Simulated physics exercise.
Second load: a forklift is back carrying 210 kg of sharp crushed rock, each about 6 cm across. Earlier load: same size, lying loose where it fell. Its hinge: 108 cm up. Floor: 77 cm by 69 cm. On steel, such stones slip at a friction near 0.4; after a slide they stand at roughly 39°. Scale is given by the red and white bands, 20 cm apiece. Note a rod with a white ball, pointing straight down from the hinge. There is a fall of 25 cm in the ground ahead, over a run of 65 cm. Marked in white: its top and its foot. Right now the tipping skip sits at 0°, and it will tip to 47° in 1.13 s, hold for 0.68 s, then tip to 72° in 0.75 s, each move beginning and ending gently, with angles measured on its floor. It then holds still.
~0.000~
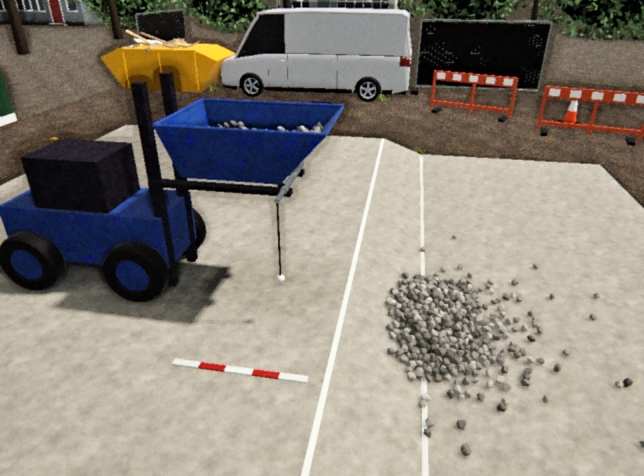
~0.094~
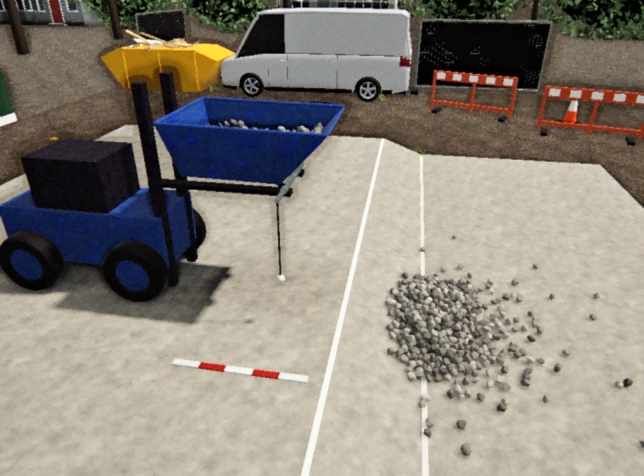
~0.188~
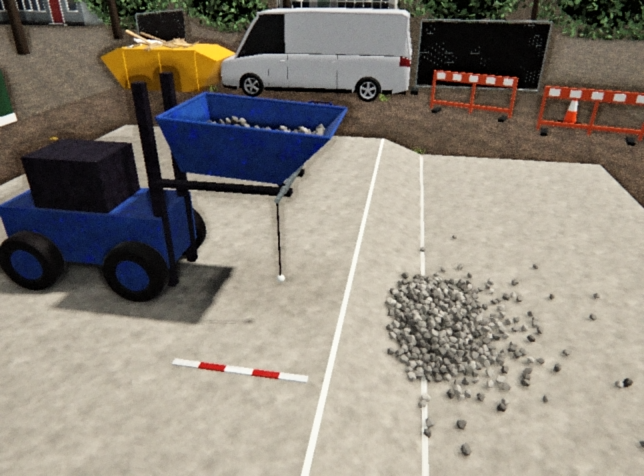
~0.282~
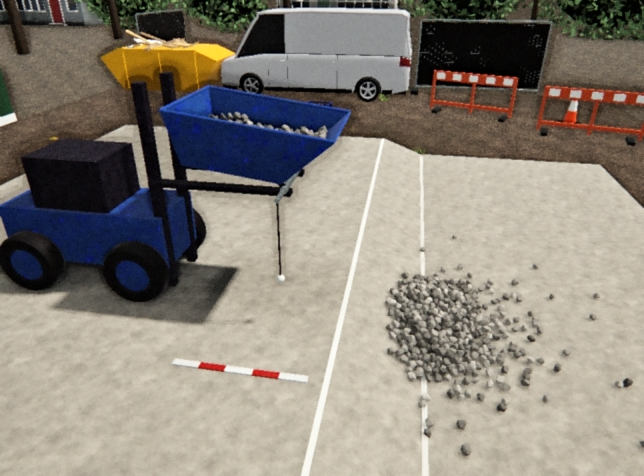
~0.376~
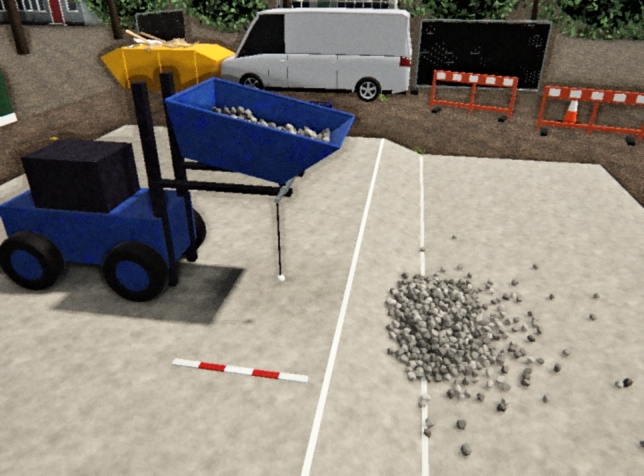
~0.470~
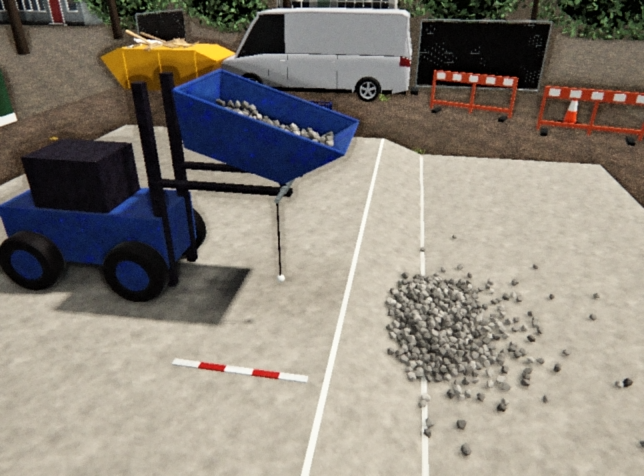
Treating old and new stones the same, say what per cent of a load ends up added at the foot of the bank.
Some 33 per cent of a load.
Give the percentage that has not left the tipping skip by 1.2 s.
About 100 per cent.
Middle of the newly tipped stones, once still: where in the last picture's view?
Their middle rests near (406, 303).
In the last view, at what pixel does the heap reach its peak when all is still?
Around (397, 289).
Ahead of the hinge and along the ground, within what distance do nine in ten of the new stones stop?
It's roughly 140 cm ahead of it.
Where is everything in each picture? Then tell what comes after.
Lip at (326, 135), floor tilted 0°, highest stones at (292, 131). The earlier load is highest near (426, 312), 2 cm below ground level, 28 % on the top or the slope, 72 % at the foot of the bank, in the first picture.
The tipping skip is at 1°, its lip at (327, 136); the top of the load is at (282, 131); the stones move at 0.1 m/s on average, in the second picture.
Lip at (330, 139), floor tilted 3°, highest stones at (263, 129); the stones move at 0.2 m/s on average, in the third picture.
The tipping skip is at 7°, its lip at (334, 143); the top of the load is at (237, 121); the stones move at 0.4 m/s on average, in the fourth picture.
The tipping skip is at 12°, its lip at (339, 148); the top of the load is at (232, 115); the stones move at 0.4 m/s on average, in the fifth picture.
The tipping skip is at 18°, its lip at (344, 155); the top of the load is at (228, 107); the stones move at 0.5 m/s on average, in the sixth picture.
After 0.9 s the floor is at 40°; in per cent of one load, 100 in the tipping skip, 28 on the top or the slope, 72 at the foot of the bank; the foremost stones are at (587, 334).
After 1.2 s the floor is at 47°; in per cent of one load, 100 in the tipping skip, 28 on the top or the slope, 72 at the foot of the bank; the foremost stones are at (587, 334).
After 3.0 s the floor is at 72°; in per cent of one load, 52 in the tipping skip, 75 on the top or the slope, 73 at the foot of the bank; the foremost stones are at (587, 334).
After 5.4 s the floor is at 72°; in per cent of one load, 0 in the tipping skip, 95 on the top or the slope, 105 at the foot of the bank; the foremost stones are at (587, 334). Net gain at the foot of the bank, 33.
